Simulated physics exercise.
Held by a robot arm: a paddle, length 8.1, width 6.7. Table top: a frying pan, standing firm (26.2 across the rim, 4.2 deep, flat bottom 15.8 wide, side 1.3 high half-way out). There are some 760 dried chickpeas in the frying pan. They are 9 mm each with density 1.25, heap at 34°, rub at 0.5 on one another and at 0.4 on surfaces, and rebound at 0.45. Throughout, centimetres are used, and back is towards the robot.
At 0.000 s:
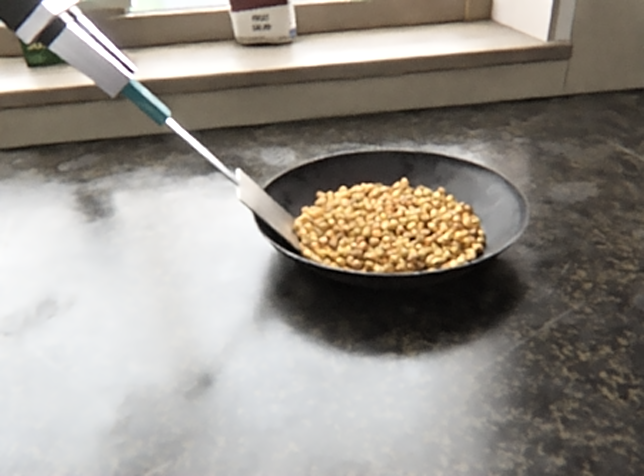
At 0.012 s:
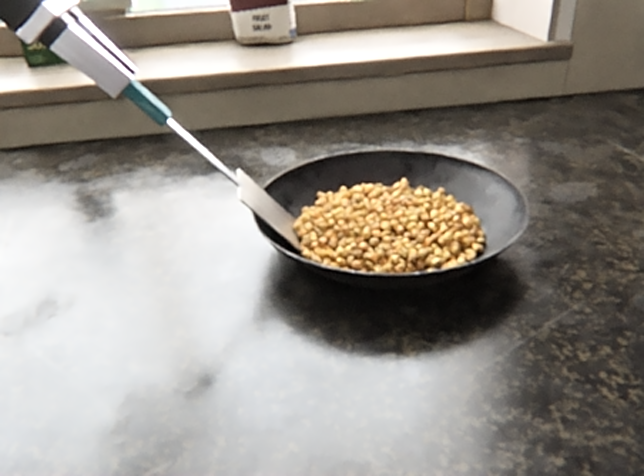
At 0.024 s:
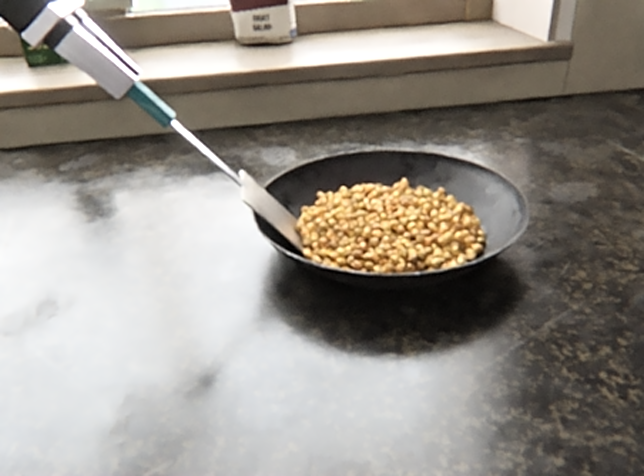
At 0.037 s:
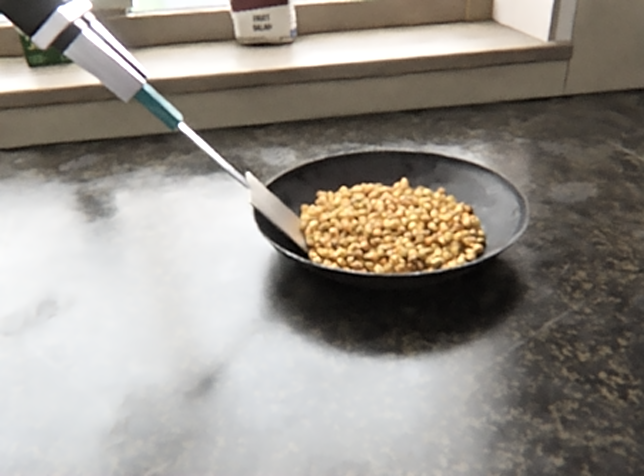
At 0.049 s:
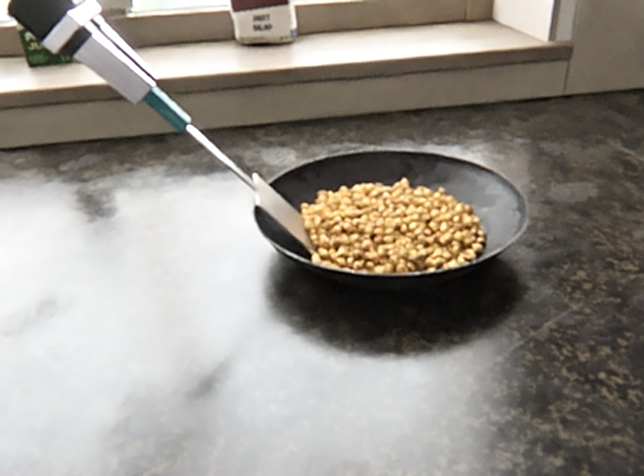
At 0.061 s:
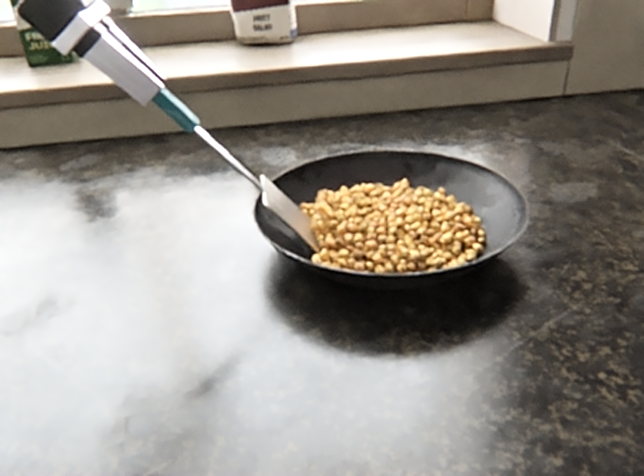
A robot arm slowly pushes a paddle rightward against the chickpeas in a black frying pan.
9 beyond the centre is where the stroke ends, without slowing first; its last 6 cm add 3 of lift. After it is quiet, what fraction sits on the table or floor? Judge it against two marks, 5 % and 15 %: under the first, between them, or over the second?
Between them, so from 5 to 15 %.
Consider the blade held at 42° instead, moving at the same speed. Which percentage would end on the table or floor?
It would then be close to 10 %.
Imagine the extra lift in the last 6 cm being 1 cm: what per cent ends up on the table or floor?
10 %.
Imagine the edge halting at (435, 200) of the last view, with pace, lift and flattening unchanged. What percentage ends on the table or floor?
Roughly 0 per cent.
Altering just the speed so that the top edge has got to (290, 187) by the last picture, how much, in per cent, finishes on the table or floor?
20 %.
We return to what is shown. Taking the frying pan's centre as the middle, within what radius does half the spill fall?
22 cm or so.
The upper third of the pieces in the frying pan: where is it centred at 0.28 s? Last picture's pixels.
Centre: Approx. (455, 206) in the last view.
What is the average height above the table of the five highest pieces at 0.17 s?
They are near 4 cm up.
After 0.17 s, sloping 51°, highest piece 4 above the table; 762 in the frying pan.
After 0.28 s, sloping 51°, highest piece 5 above the table; 762 in the frying pan.
After 0.53 s, sloping 51°, highest piece 5 above the table; 694 in the frying pan, 66 on the table or floor, 2 on the blade or in flight.
After 1.58 s, sloping 51°, highest piece 5 above the table; 693 in the frying pan, 69 on the table or floor.
At rest, 693 in the frying pan, 69 on the table or floor. That is 9 % on the table or floor.
